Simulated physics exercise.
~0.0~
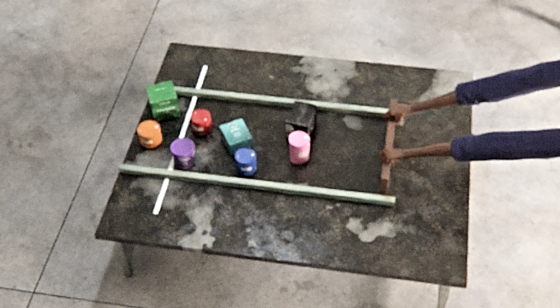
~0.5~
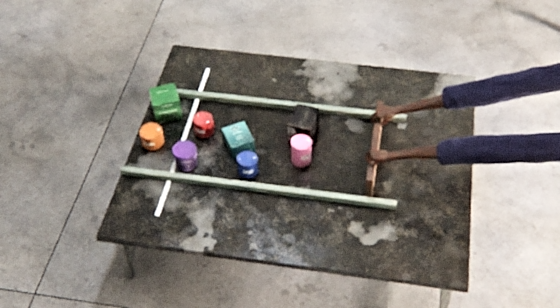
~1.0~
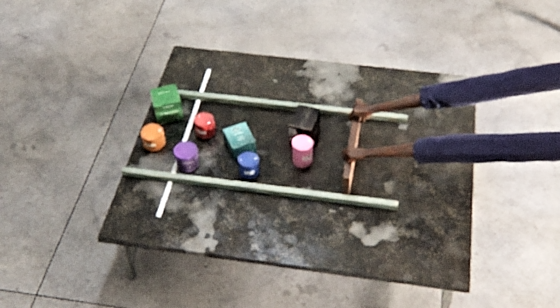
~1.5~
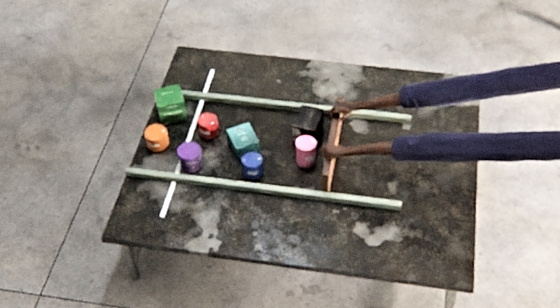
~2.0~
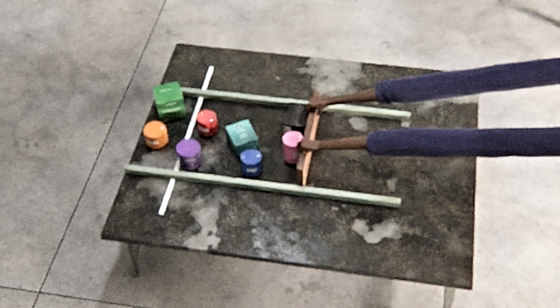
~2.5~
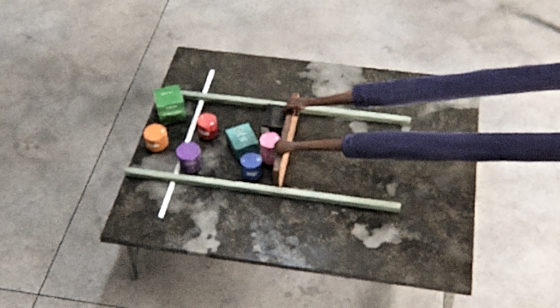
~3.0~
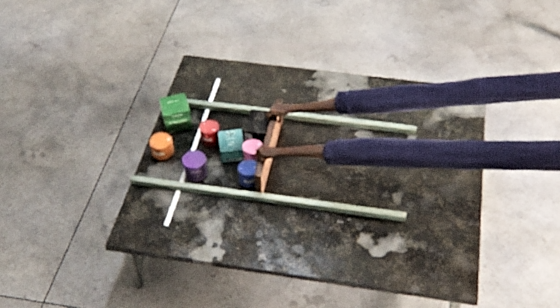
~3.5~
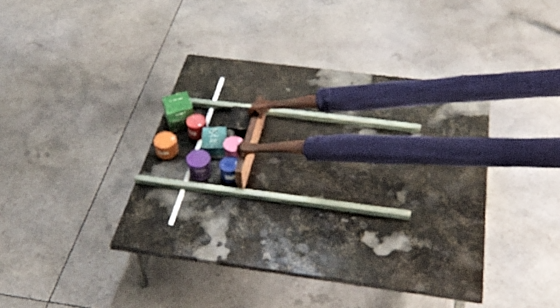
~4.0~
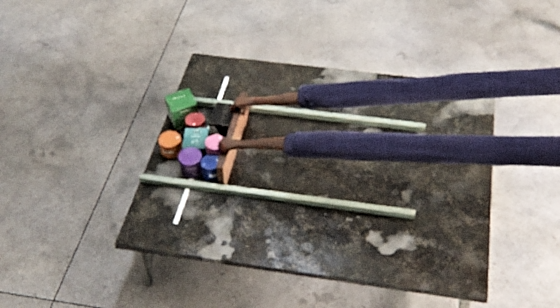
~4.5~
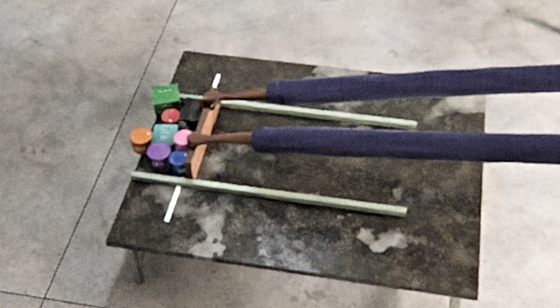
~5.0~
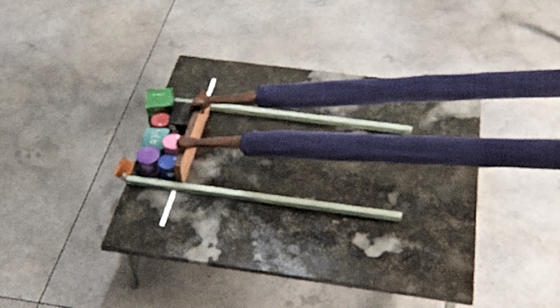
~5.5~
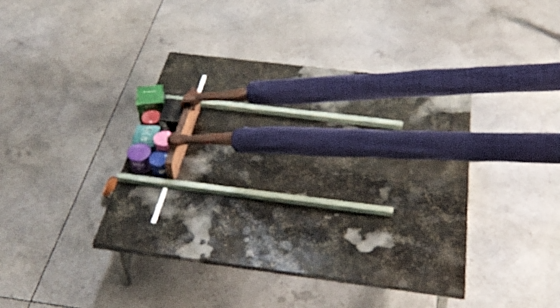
To begin with, eight colourful tubs and boxes stand between two pale green battens on a low, dark platform, while two dark-sleeved arms hold a wooden plank at the right. The hands slide the plank left until it meets the pink canister and black parcel and pushes them along. These close up on the turquoise box and blue canister, and soon the whole group is bunched together and moving left. Near the white tape, the orange canister is forced over the platform's left edge and drops away. The plank stops around the tape, with the others still huddled upon the platform.
